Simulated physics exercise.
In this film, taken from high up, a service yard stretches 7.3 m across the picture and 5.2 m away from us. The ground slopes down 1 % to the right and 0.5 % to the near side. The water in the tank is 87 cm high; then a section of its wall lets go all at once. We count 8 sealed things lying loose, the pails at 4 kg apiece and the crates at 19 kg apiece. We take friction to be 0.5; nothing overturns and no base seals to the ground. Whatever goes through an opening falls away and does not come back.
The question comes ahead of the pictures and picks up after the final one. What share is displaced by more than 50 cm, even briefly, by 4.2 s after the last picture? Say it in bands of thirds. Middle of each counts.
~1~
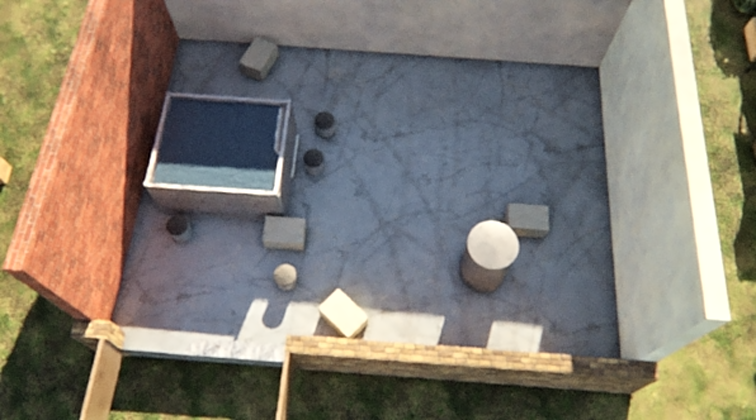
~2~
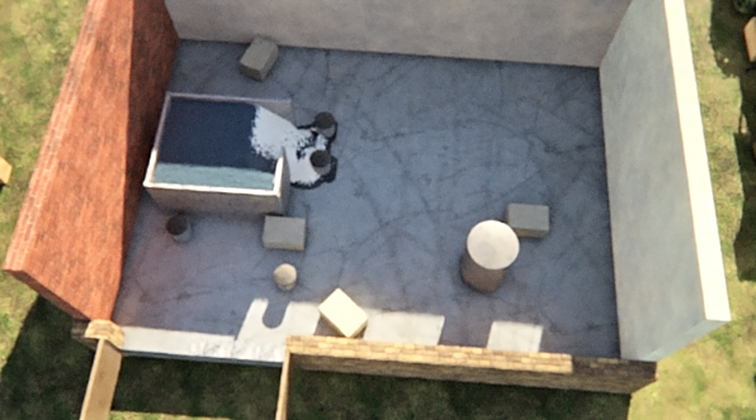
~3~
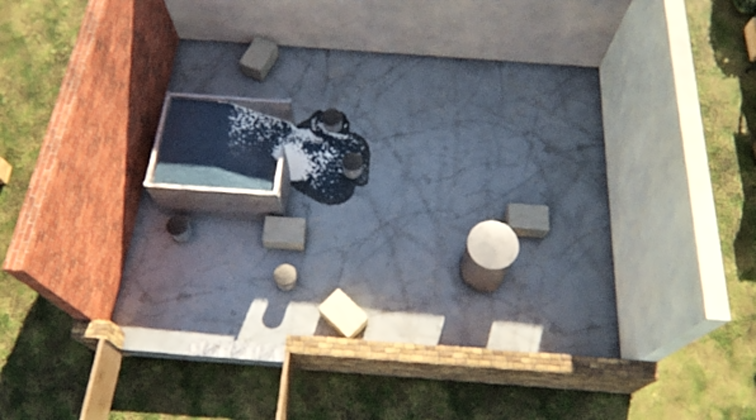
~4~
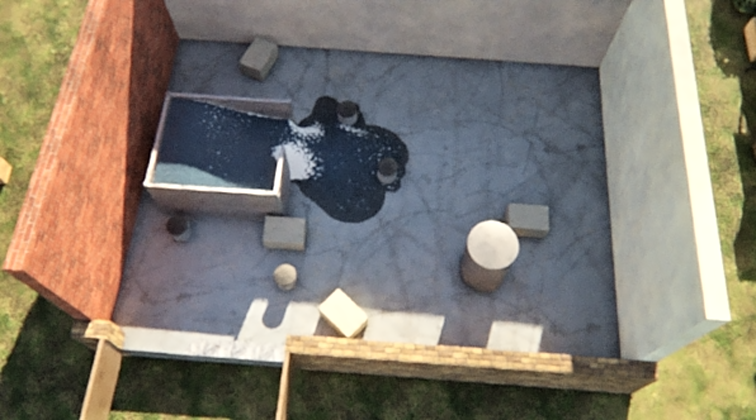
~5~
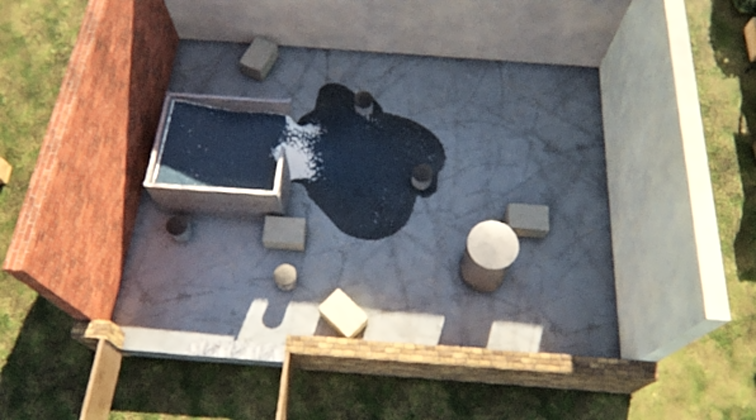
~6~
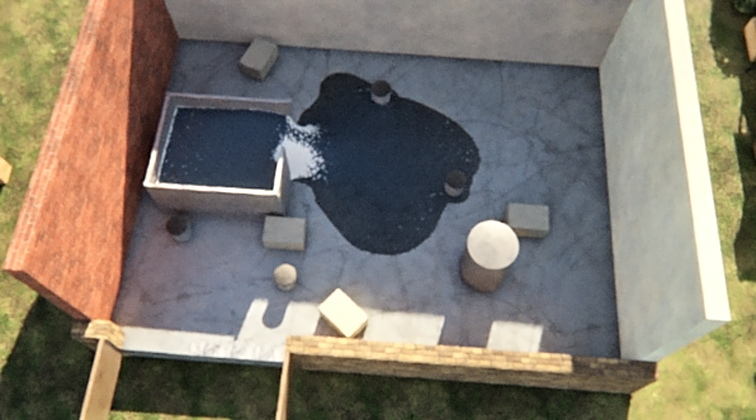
It reaches a third but not two thirds.
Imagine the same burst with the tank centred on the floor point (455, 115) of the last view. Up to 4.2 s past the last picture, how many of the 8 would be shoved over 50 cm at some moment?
So the tally would be 1.
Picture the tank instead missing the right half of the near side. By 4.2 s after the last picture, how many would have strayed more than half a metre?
Then the count would be 3.
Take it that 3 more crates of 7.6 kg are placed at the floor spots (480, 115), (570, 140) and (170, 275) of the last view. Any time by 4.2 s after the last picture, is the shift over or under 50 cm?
First goes beyond, second goes beyond, third stays inside.
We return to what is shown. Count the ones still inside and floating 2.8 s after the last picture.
It comes to 3 of them.
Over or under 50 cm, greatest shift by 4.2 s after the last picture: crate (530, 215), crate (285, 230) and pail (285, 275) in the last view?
The first is beyond the limit, the second inside the limit, and the third inside the limit.
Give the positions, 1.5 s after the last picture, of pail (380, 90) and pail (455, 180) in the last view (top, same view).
Near (572, 67) and (609, 221).
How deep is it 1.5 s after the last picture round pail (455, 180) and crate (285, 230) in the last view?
First roughly 11 cm, second roughly 0 cm.
Then, 0.4 s after the last picture 2 of 8 are over 50 cm from their spots; 0 afloat.
Then, 1.5 s after the last picture 3 of 8 are over 50 cm from their spots; 2 afloat.
Then, 2.8 s after the last picture 3 of 8 are over 50 cm from their spots; 3 afloat.
Then, 4.2 s after the last picture 3 of 8 are over 50 cm from their spots, and 3 have been at some point; 3 afloat.
